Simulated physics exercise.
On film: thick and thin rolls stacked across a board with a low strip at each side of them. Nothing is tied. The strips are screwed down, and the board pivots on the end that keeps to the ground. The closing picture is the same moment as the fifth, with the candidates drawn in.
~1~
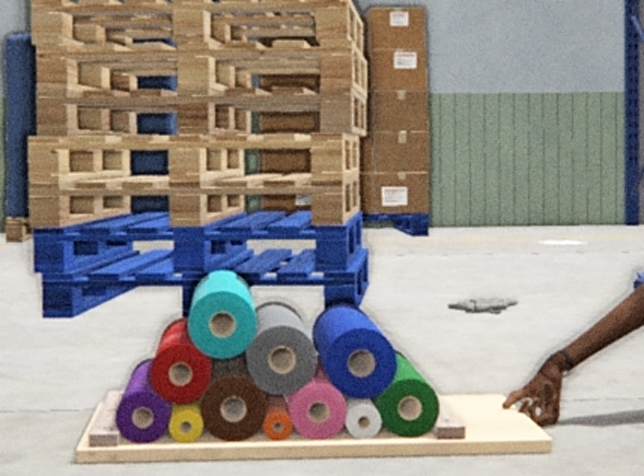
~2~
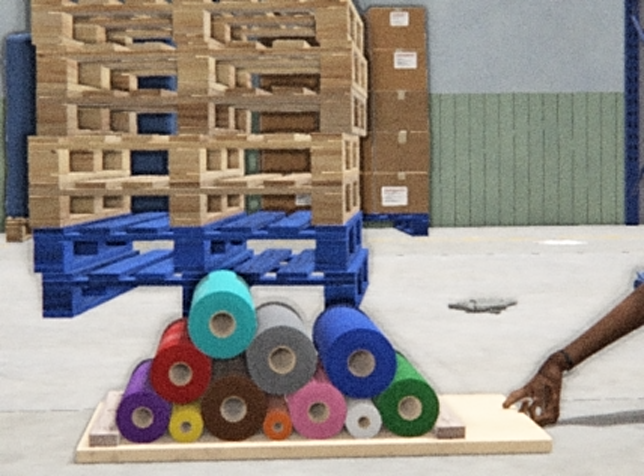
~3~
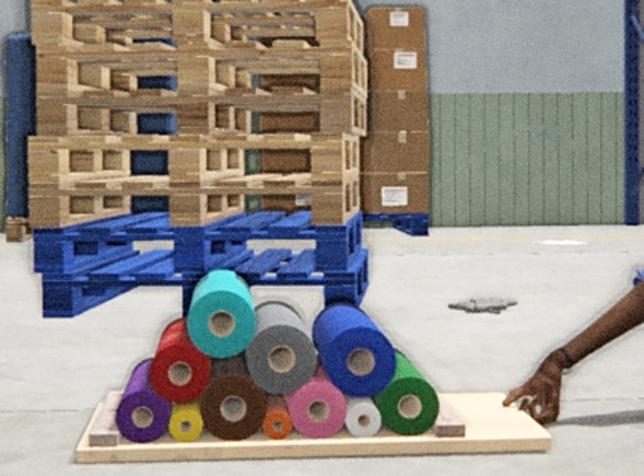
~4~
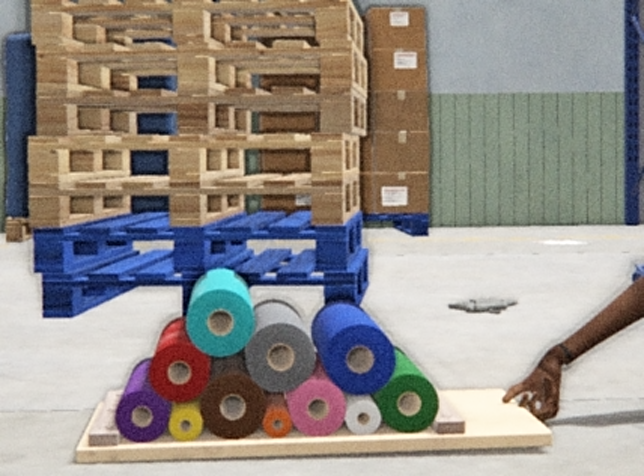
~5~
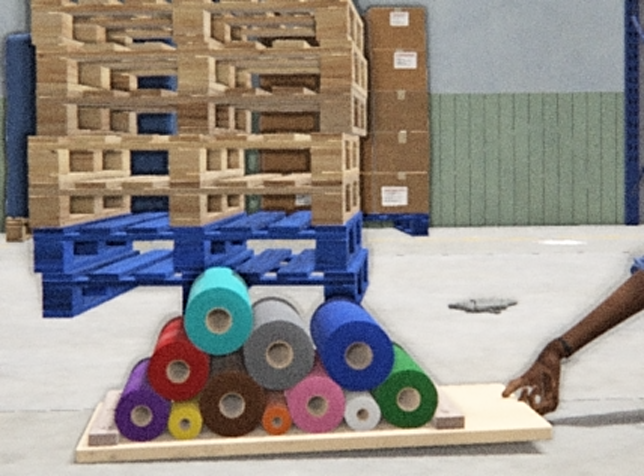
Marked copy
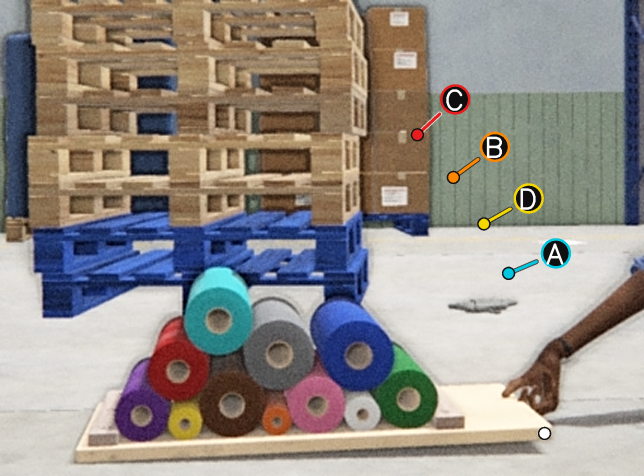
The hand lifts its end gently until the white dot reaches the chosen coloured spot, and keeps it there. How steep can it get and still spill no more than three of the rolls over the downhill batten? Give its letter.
Stop at B.
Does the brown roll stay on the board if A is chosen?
The brown roll: Yes.
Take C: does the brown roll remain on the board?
No.
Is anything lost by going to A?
At A: No.
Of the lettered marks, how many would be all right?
Three of them.
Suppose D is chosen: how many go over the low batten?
At D the number is none.
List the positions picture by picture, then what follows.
The first frame shows blue roll (361, 363); red roll (180, 374); grey roll (282, 360).
The second frame shows grey roll (282, 360); turquoise roll (222, 324).
The third frame shows board (309, 418); white roll (363, 420); green roll (409, 406); pink roll (318, 411).
The fourth frame shows board (309, 416); purple roll (142, 416); brown roll (233, 407); yellow roll (186, 425).
The fifth frame shows board (308, 414); purple roll (142, 416); yellow roll (185, 424).
On the copy, A at (509, 273); B at (453, 177); C at (417, 135); D at (484, 224); the white dot at (545, 433).
On B. First, board at 20°.
Then, board at 36°.
Finally, board at 36°, none over the low batten.
By contrast, A none over the low batten; C six over the low batten; D none over the low batten.
